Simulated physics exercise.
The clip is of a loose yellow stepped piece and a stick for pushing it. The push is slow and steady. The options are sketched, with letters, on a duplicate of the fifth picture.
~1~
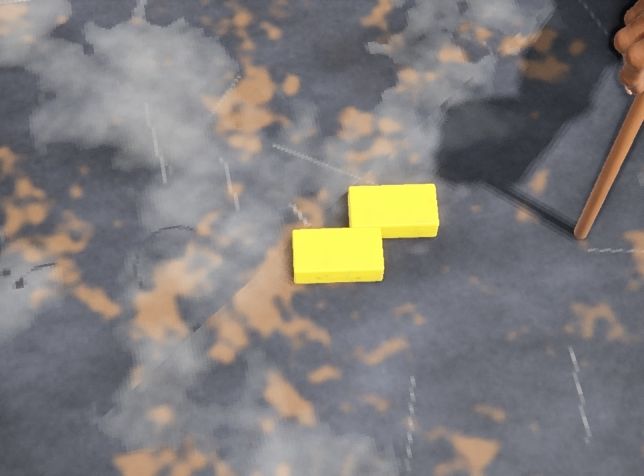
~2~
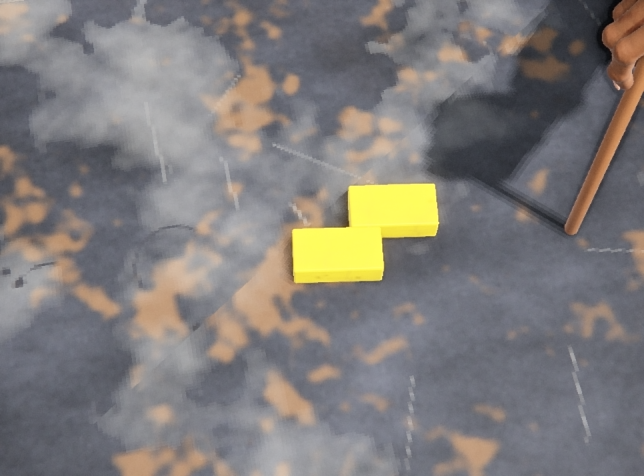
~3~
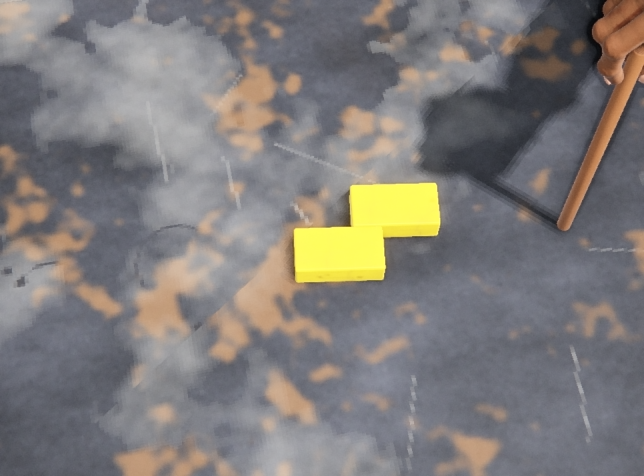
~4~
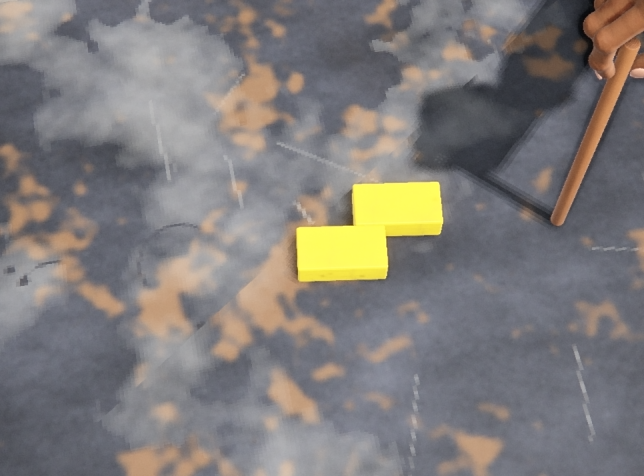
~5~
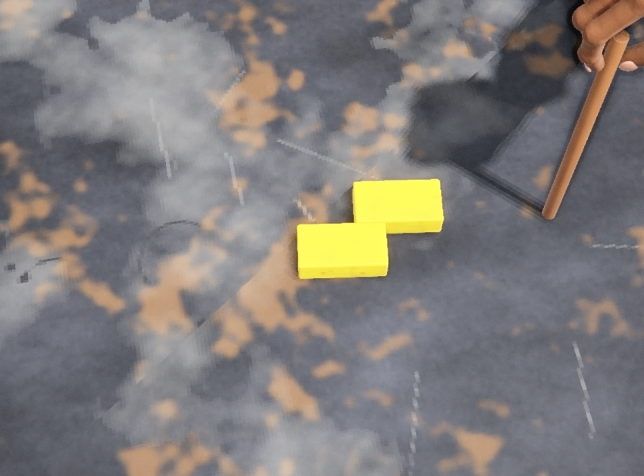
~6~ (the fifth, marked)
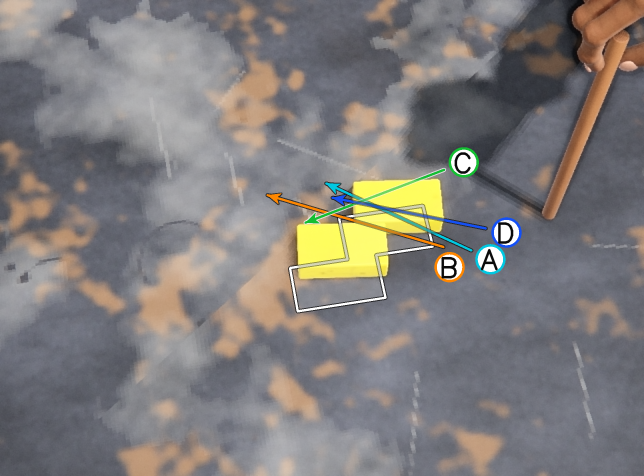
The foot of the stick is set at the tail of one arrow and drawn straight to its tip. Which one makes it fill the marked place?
The stick should follow C.
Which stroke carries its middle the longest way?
That is B.
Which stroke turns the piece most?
Stroke A.
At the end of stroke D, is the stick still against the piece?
Yes.
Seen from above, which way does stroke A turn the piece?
Anticlockwise.
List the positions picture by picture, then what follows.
Yellow stepped piece (394, 205), in the first picture.
Yellow stepped piece (393, 204), in the second picture.
Yellow stepped piece (395, 204), in the third picture.
Yellow stepped piece (398, 203), in the fourth picture.
Yellow stepped piece (398, 200), in the fifth picture.
On the marked copy, A from (471, 251) to (326, 183); B from (444, 247) to (268, 195); C from (444, 170) to (305, 223); D from (486, 228) to (332, 198).
Taking C. A third of the way, foot of the stick (395, 189), piece (398, 203).
Two thirds of the way, foot of the stick (344, 209), piece (387, 218).
When it is over, foot of the stick (305, 224), piece (385, 219); it fills the outline.
As for the rest, A leaves the piece out of the outline, at (301, 156); B leaves the piece out of the outline, at (258, 157); D leaves the piece out of the outline, at (285, 206).
